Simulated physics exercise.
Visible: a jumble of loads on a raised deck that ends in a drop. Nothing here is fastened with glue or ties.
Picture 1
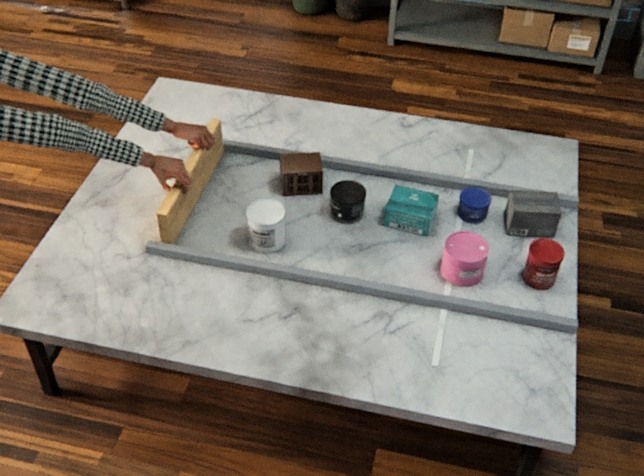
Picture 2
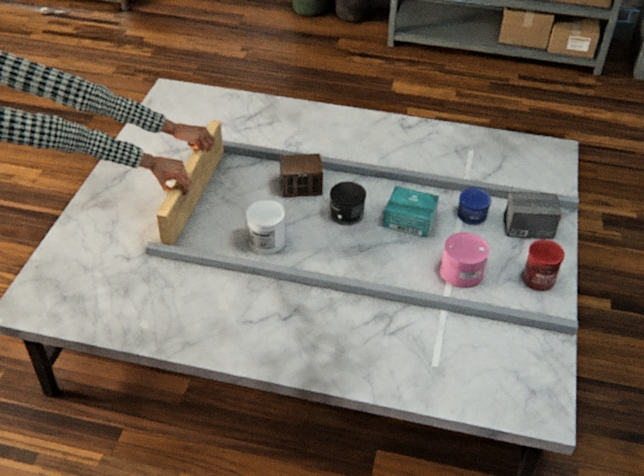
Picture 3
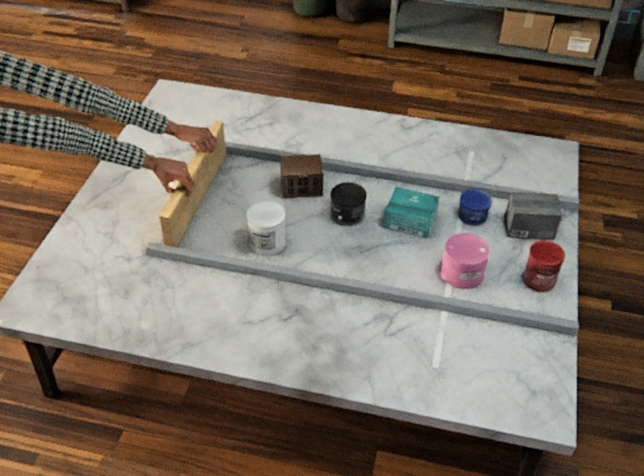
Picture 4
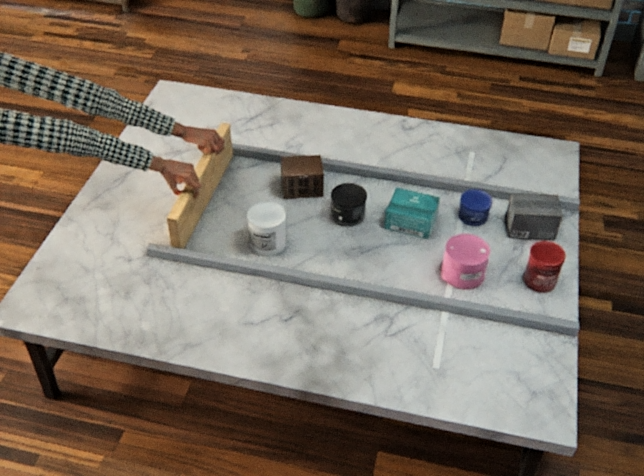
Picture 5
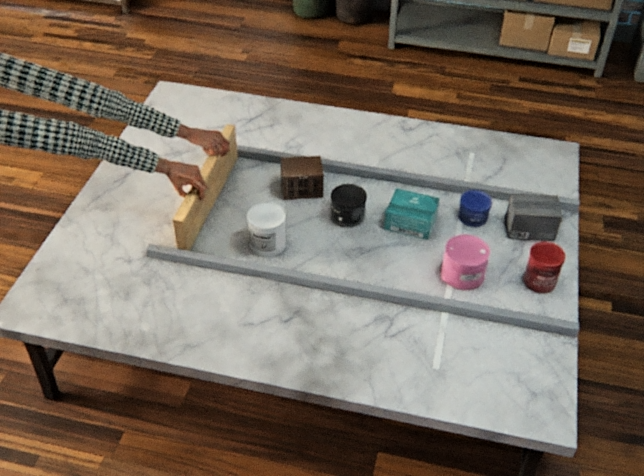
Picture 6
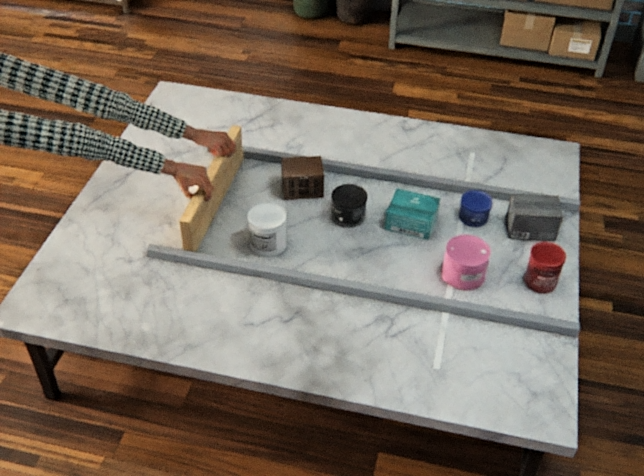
A wooden plank is pushed slowly a short way right by two hands toward the unmoving containers.
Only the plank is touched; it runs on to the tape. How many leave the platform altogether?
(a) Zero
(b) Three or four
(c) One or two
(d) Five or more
Zero (a).
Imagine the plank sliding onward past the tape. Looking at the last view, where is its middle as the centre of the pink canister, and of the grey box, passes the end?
The middle is at (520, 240) when it's the pink canister, and at (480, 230) when it's the grey box.
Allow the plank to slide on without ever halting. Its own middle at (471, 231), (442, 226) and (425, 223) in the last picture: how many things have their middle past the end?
Past-the-end tally - position 1: 0, position 2: 0, position 3: 0.
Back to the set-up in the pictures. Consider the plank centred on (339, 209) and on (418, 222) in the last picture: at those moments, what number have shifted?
At first I count 3, and then 6.
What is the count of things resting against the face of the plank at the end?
So the total is 3.
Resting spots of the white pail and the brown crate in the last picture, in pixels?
Final positions: Near (473, 267); near (484, 209).
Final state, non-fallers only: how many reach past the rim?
It would come to 1.
Early on, none off yet; red pail at rest near (544, 268); grey box at rest near (534, 217); blue pail at rest near (475, 209).
Finally, the number that fall off is zero.
